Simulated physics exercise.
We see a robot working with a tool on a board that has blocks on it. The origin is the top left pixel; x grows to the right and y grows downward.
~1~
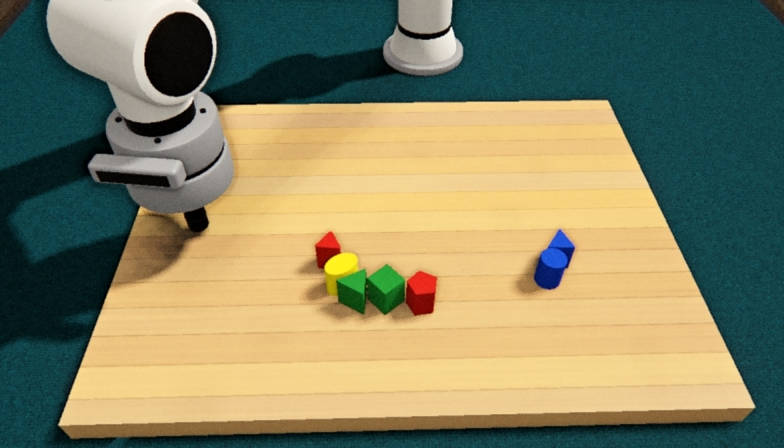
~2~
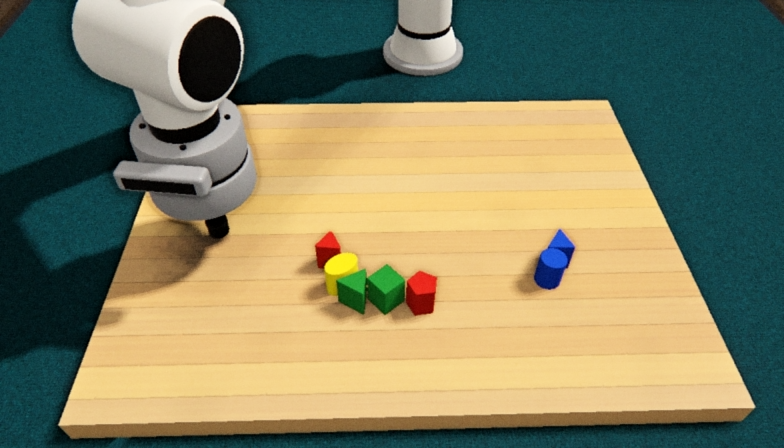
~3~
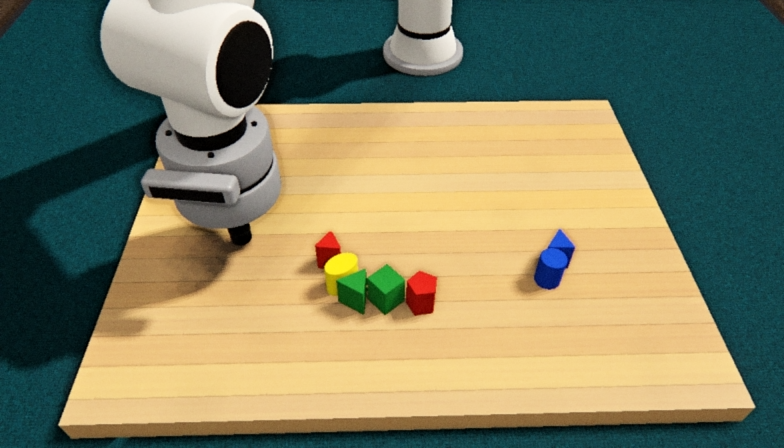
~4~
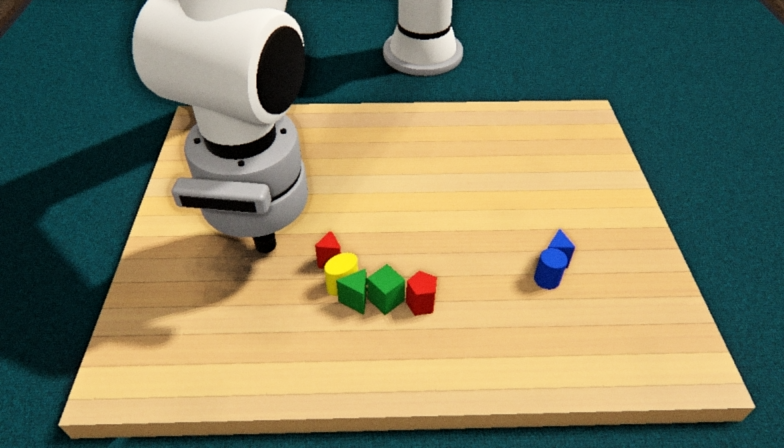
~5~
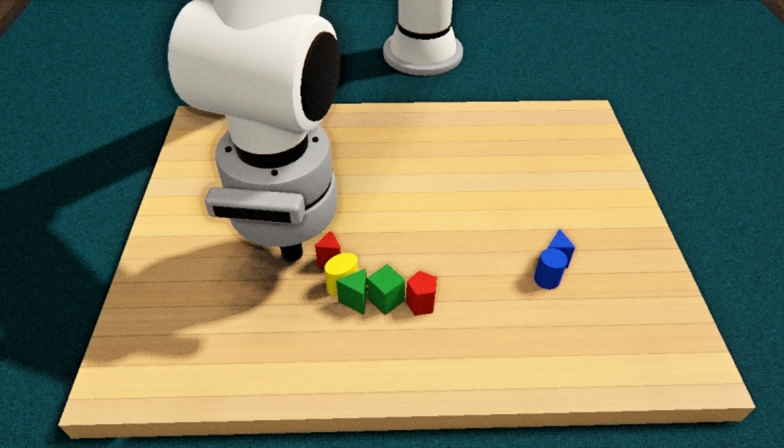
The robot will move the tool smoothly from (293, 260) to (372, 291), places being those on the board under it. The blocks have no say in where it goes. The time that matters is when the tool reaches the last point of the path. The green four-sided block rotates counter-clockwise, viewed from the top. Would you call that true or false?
That claim is true.
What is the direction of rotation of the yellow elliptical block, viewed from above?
It is turned clockwise.
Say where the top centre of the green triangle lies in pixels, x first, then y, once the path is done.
(366, 306)
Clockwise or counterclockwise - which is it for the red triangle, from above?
Counterclockwise rotation.
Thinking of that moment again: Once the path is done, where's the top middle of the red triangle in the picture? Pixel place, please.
My prediction: (347, 243).
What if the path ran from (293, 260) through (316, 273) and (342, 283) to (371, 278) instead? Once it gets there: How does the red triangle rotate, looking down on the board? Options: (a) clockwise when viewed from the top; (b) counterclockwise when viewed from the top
The one that fits is b, counterclockwise when viewed from the top.
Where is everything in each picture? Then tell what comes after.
Tool's lower end (199, 226); red triangle (329, 241); yellow elliptical block (341, 263); green triangle (355, 280); green four-sided block (386, 278), in the first picture.
Tool (220, 232); blocks still, in the second picture.
Tool (242, 239); blocks still, in the third picture.
Tool (266, 246); blocks still, in the fourth picture.
Tool (293, 255); red triangle (329, 241); yellow elliptical block (341, 263); green triangle (355, 280); green four-sided block (386, 278), in the fifth picture.
What follows on the original path. One third of the way, tool (319, 265); red triangle (336, 241), turned 40° anticlockwise.
Two thirds of the way, tool (345, 275); red triangle (347, 243), turned 100° anticlockwise; yellow elliptical block (356, 275), turned 25° clockwise; green triangle (363, 293); green four-sided block (391, 280), turned 20° anticlockwise.
At the end, tool (372, 286); red triangle (347, 243), turned 100° anticlockwise; yellow elliptical block (362, 288), turned 30° clockwise; green triangle (366, 306), turned 15° clockwise; green four-sided block (396, 284), turned 50° anticlockwise.
